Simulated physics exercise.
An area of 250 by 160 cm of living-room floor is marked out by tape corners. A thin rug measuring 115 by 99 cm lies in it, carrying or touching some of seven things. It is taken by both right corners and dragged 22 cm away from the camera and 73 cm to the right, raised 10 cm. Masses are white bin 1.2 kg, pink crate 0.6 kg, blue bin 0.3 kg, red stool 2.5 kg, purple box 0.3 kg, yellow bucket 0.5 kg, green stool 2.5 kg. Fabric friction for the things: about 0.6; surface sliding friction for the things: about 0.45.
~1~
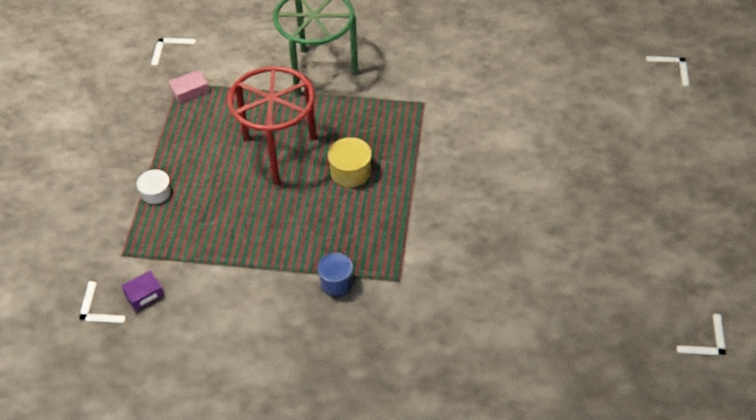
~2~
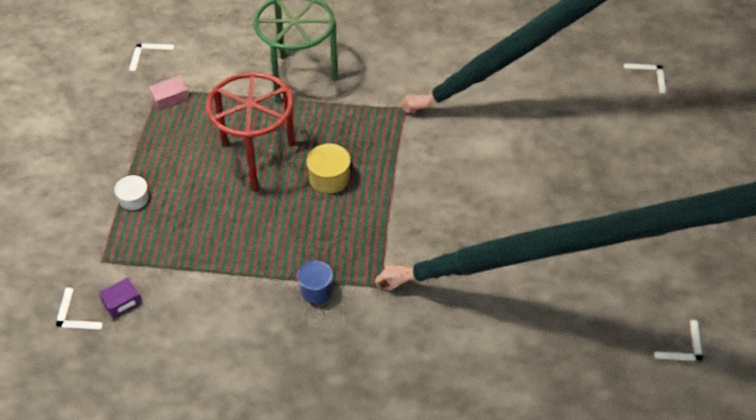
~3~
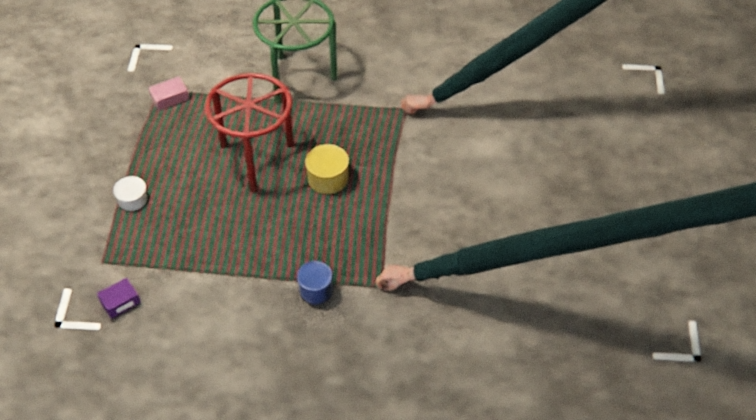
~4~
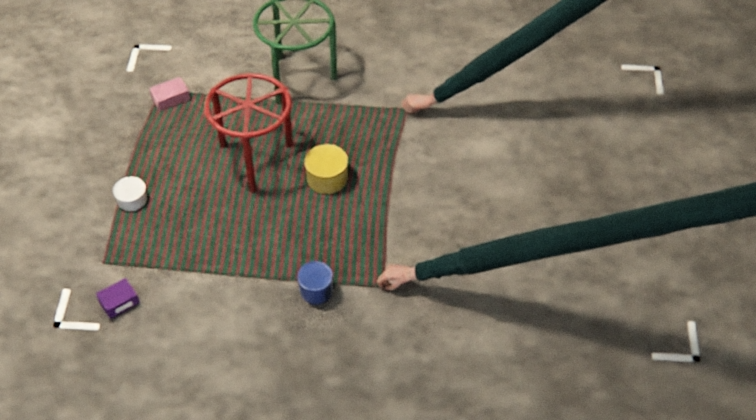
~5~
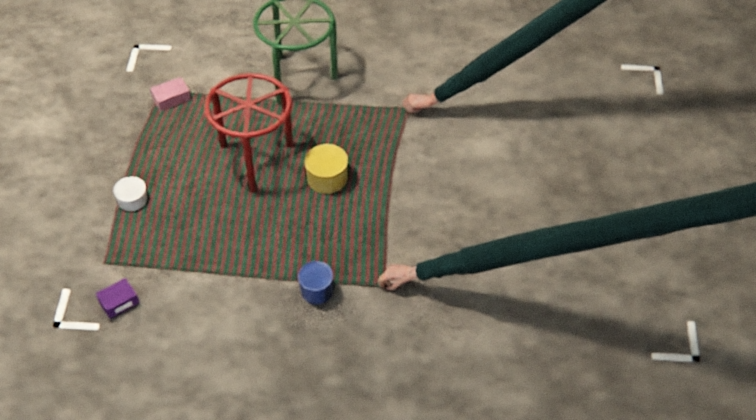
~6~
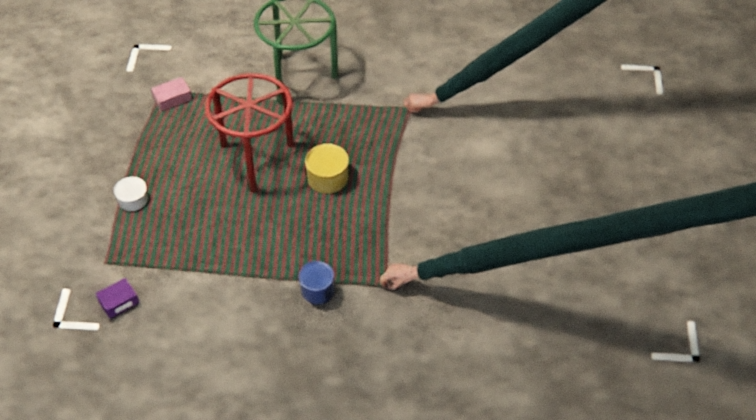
On a rough grey-brown floor, a red stool and a yellow bucket stood on a striped rug among other things, and two dark-sleeved arms reached in, gripped its right corners, and barely shifted it.
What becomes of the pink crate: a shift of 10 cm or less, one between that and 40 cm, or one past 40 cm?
It sits well clear of its start.
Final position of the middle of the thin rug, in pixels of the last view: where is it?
About (429, 155).
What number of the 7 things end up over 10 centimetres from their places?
The number is 6.
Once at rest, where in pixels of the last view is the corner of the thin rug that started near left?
(284, 237).
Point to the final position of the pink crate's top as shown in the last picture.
Near (317, 84).
Next, middle of the thin rug at (309, 176); pink crate 24 cm off its start, yellow bucket 23 cm off its start, red stool 23 cm off its start.
Then, middle of the thin rug at (353, 169); pink crate 44 cm off its start, yellow bucket 43 cm off its start, white bin 43 cm off its start.
After that, middle of the thin rug at (399, 160); pink crate 62 cm off its start at (301, 80), yellow bucket 64 cm off its start at (472, 136), white bin 63 cm off its start at (278, 169).
Later, middle of the thin rug at (429, 155); pink crate 70 cm off its start, yellow bucket 78 cm off its start, white bin 77 cm off its start.
At the end, middle of the thin rug at (429, 155); pink crate 70 cm off its start at (317, 84), yellow bucket 78 cm off its start at (502, 131), white bin 77 cm off its start at (309, 164), red stool 76 cm off its start at (426, 76).
